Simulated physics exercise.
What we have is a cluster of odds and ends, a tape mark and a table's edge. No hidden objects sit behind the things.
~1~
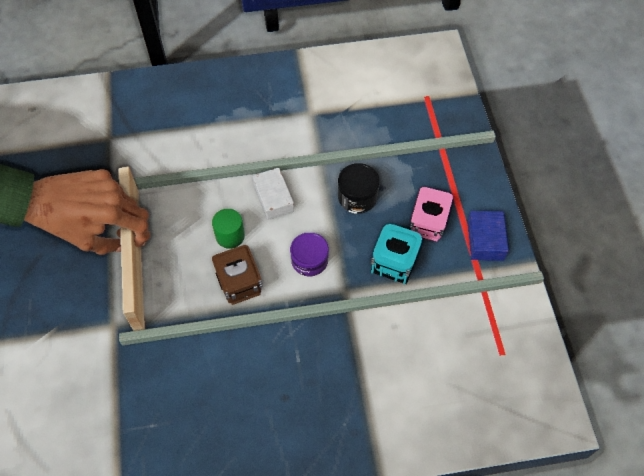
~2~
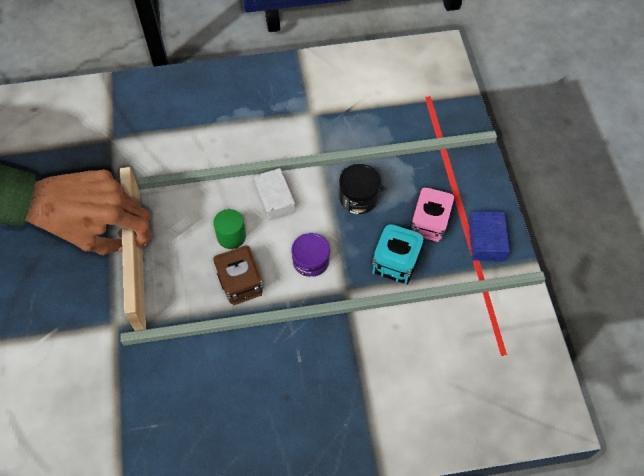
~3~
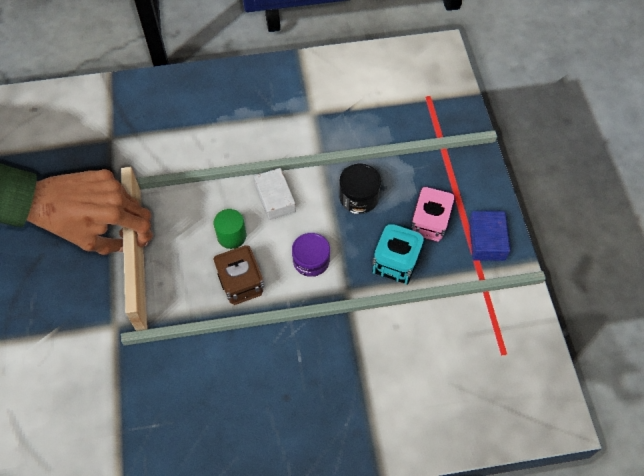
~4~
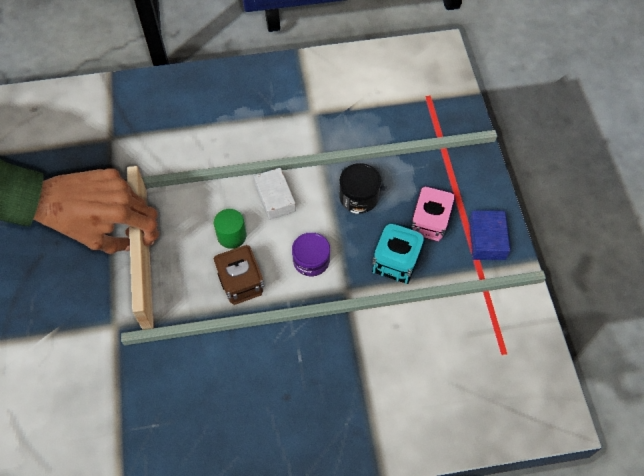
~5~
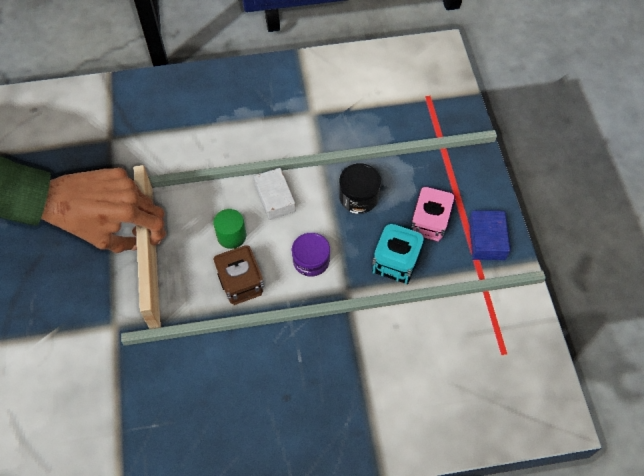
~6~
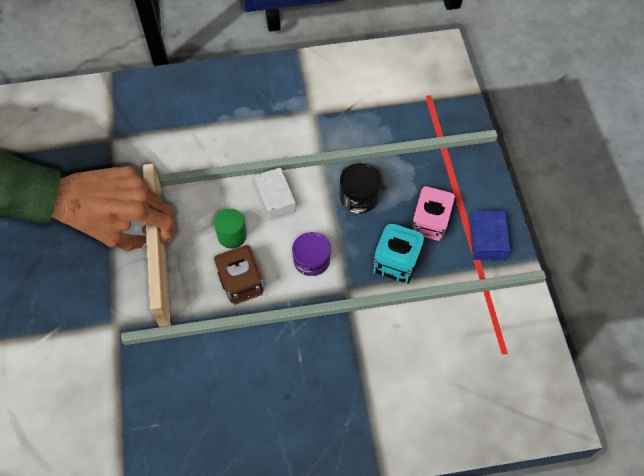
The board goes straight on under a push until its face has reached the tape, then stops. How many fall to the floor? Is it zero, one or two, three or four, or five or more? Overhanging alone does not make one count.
Off the edge will go one or two.
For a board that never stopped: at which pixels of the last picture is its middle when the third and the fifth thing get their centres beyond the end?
The first one at (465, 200), the next at (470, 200).
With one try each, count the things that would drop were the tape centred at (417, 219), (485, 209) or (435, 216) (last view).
Per try: 0; 5; 1.
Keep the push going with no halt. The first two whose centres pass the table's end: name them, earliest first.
It's the blue block and then the pink case.
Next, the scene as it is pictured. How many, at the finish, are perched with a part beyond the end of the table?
3, I think.
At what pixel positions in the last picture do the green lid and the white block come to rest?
In the last picture they sit at about (476, 196) and about (466, 168).
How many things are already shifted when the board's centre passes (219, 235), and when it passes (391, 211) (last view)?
2 by the first point, 8 by the second.
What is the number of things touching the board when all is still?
3.
A little later, none off yet; blue block at rest near (489, 235); pink case at rest near (433, 214); turquoise case at rest near (398, 253).
Next, none off yet; blue block shifted a little near (502, 233); pink case shifted a little near (443, 205); turquoise case shifted about its own width near (466, 252).
When it is over, the number that fall off is one or two; down, pink case and blue block.
